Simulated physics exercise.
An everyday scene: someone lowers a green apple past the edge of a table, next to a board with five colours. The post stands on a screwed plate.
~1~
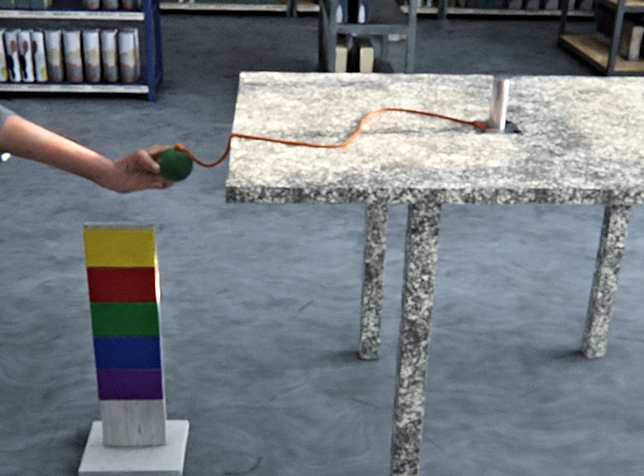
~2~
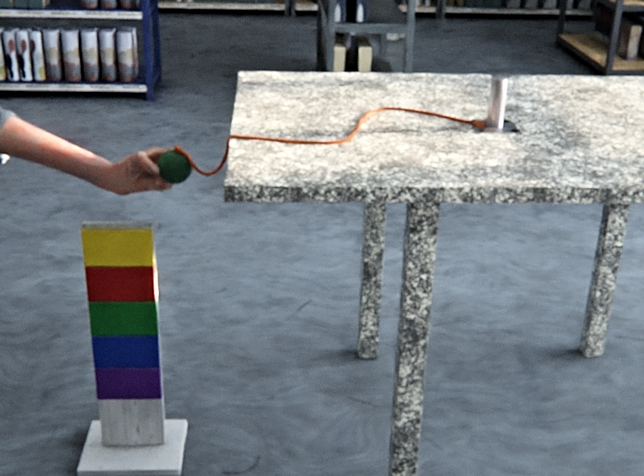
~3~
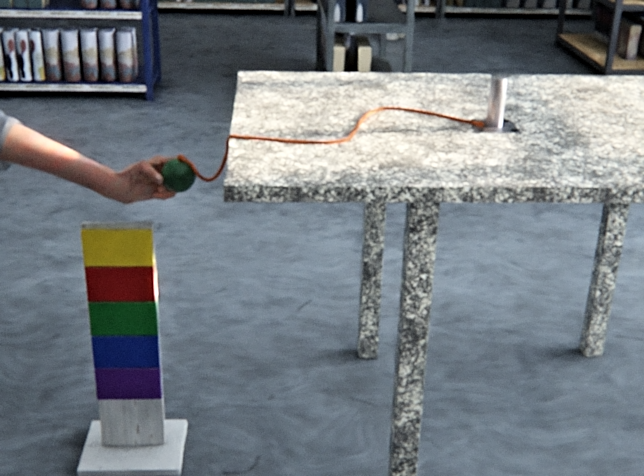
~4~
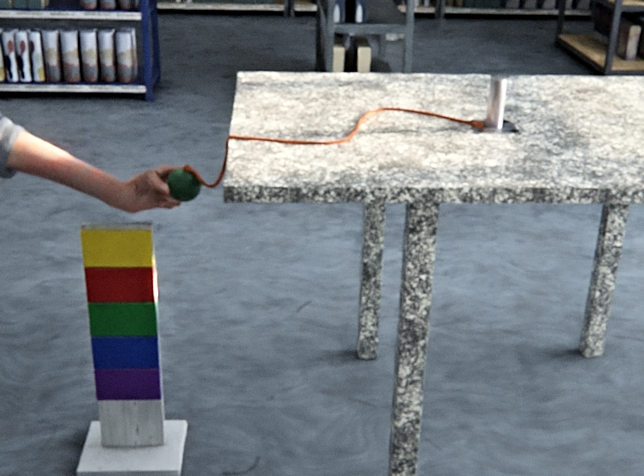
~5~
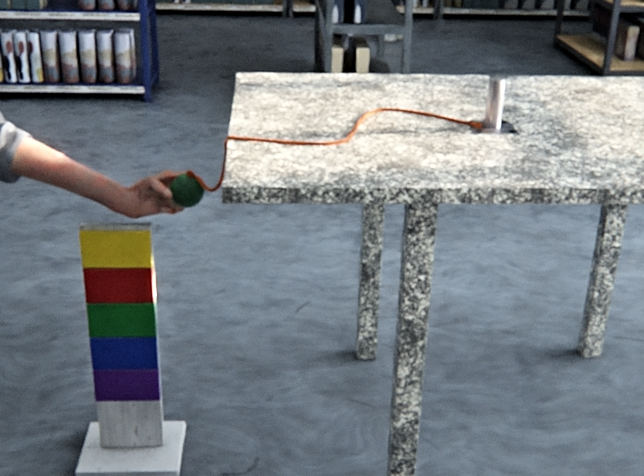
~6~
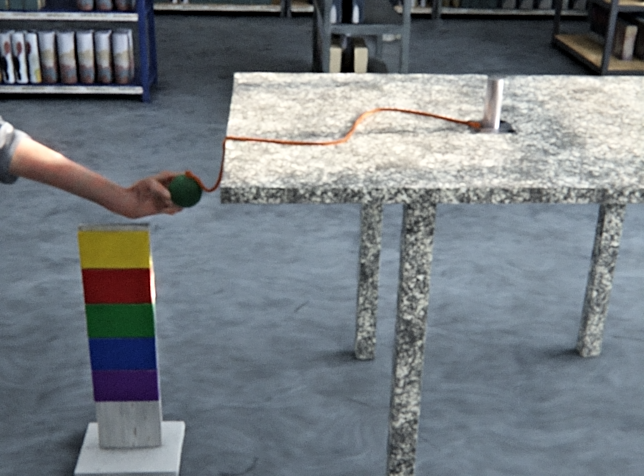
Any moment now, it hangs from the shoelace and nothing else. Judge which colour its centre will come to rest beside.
Its centre comes to rest beside green.
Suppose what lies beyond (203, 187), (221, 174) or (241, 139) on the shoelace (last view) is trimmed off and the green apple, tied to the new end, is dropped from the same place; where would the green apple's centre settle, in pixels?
Cut 1: About (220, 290). Cut 2: About (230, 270). Cut 3: About (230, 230).
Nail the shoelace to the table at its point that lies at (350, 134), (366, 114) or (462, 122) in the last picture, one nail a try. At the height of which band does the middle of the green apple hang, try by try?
In order: Yellow; red; green.
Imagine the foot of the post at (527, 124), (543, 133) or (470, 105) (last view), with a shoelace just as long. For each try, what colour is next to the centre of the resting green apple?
Try one - red; try two - red; try three - green.
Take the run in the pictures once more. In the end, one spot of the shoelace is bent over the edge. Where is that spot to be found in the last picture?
At (321, 144).
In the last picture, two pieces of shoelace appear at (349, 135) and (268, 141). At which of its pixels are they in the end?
First near (268, 125), second near (227, 180).
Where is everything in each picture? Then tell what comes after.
The first frame shows green apple (176, 165); yellow (119, 250); red (122, 286); green (125, 320); blue (127, 354); purple (130, 385).
The second frame shows green apple (175, 167); shoelace through (446, 117) (380, 109) (357, 128) (306, 142) (230, 143).
The third frame shows green apple (179, 176).
The fourth frame shows green apple (184, 185); shoelace through (445, 117) (379, 110) (356, 129) (304, 143) (229, 144).
The fifth frame shows green apple (187, 191).
The sixth frame shows green apple (186, 191); shoelace through (442, 118) (376, 110) (353, 129) (301, 143) (226, 145).
Early on, apple near (203, 305); level with green.
Midway, apple near (260, 290); level with green.
Near the end, apple near (212, 311); level with green.
Finally, apple near (226, 310); level with green. The green one.
